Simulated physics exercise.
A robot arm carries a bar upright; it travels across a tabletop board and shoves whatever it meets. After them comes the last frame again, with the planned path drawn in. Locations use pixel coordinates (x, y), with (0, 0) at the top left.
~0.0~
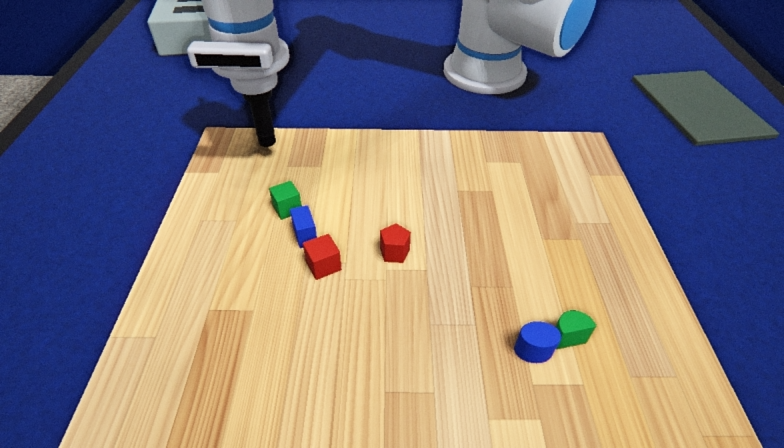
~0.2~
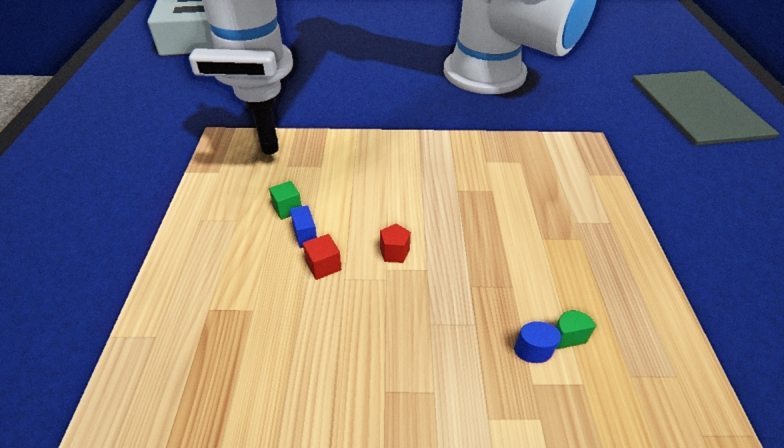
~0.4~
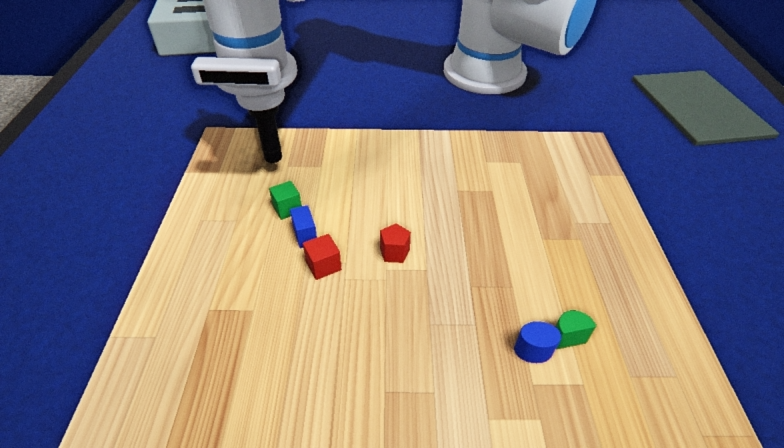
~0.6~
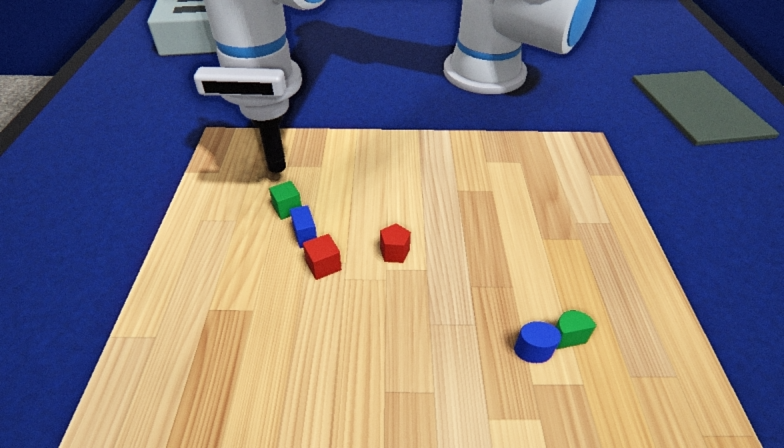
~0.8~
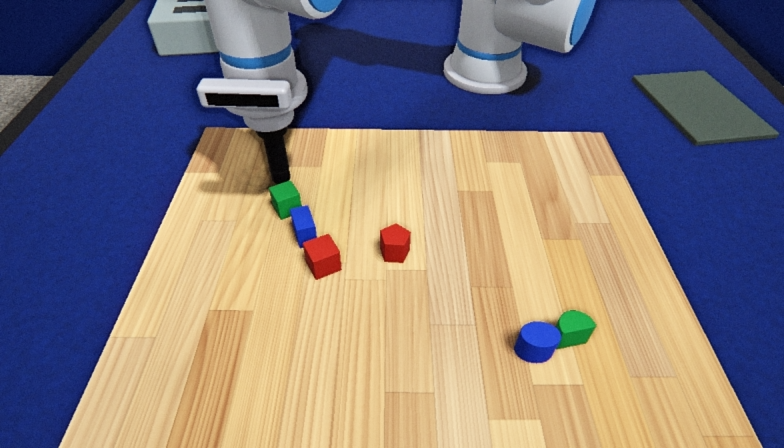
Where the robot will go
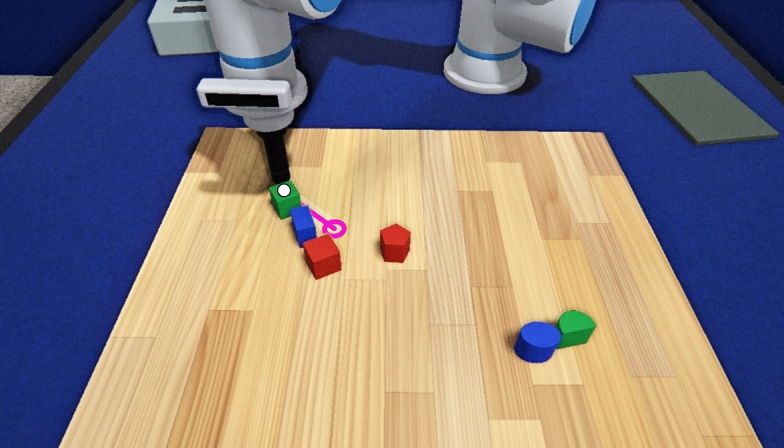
A robot arm moves its black bar slowly forward to the green block, which stays still.
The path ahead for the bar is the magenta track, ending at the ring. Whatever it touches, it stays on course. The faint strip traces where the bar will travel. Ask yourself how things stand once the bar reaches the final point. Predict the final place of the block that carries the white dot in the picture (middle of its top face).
The point I'd pick in the picture is (290, 204).
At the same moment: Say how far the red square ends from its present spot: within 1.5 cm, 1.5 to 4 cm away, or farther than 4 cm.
Overall it shifts less than 1.5 cm.
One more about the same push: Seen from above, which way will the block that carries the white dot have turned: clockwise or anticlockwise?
That block twists clockwise.
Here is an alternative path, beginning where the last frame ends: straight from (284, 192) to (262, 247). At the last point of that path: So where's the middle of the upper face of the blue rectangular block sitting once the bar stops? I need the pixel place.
The middle of its upper face will lie at (313, 227).
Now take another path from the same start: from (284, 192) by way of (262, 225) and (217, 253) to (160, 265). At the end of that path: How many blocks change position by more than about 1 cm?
It looks like one block will be pushed more than about 1 cm.
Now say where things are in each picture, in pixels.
The first picture shows lower end of the bar at (268, 143), tops of blocks, green square at (284, 190), blue rectangular block at (302, 217), red square at (321, 247).
The second picture shows bar at (270, 150), blocks as before.
The third picture shows bar at (274, 159), blocks as before.
The fourth picture shows bar at (277, 168), blocks as before.
The fifth picture shows bar at (281, 179), green square at (284, 190), blue rectangular block at (302, 217), red square at (321, 247).
The drawn path runs from (284, 192) to (334, 229); the dot is on the green square.
What follows on the original path. One third of the way, bar at (298, 191); green square at (288, 200), turned 40° clockwise; blue rectangular block at (303, 220).
Two thirds of the way, bar at (315, 203); green square at (290, 204), turned 70° clockwise; blue rectangular block at (302, 223), turned 20° anticlockwise.
At the end, bar at (333, 216); green square at (290, 204), turned 70° clockwise; blue rectangular block at (302, 223), turned 20° anticlockwise; red square not moved.
